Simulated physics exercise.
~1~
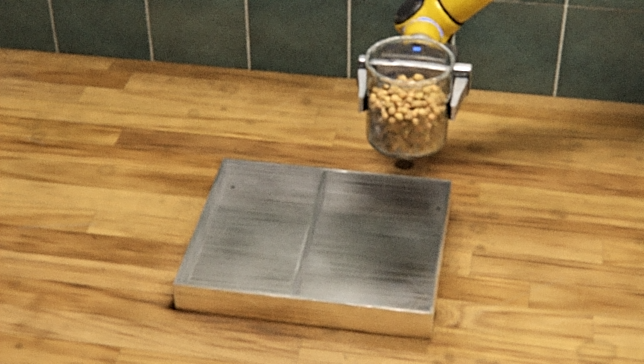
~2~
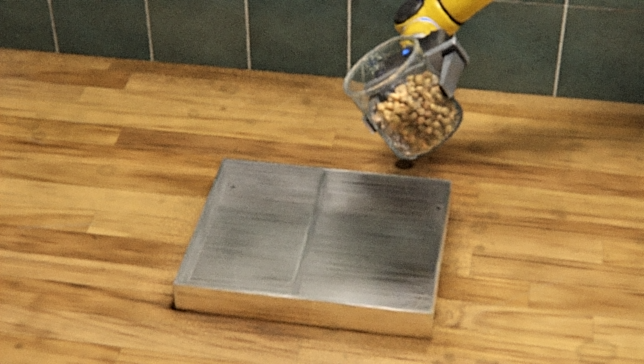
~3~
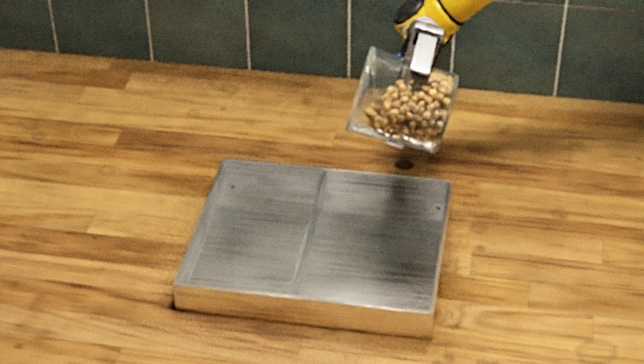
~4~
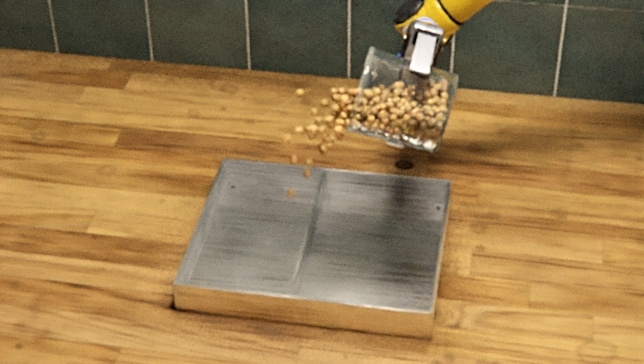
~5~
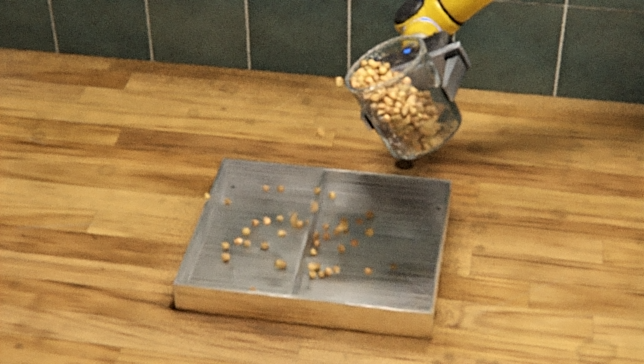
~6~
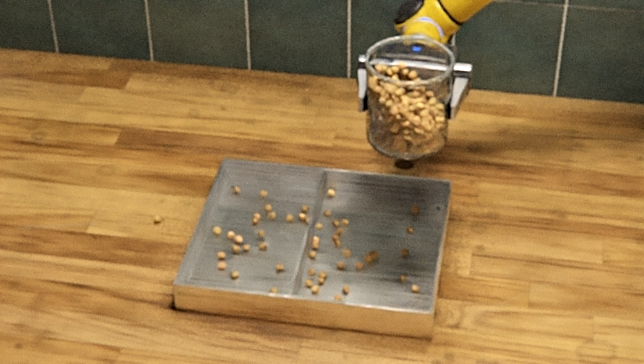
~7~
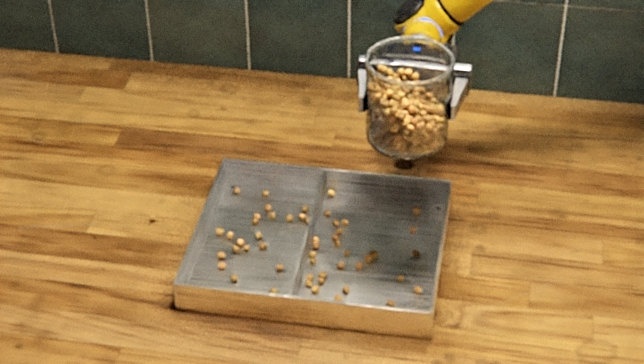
A robot arm tips a clear tumbler, spills some chickpeas into a divided tray, and rights it.
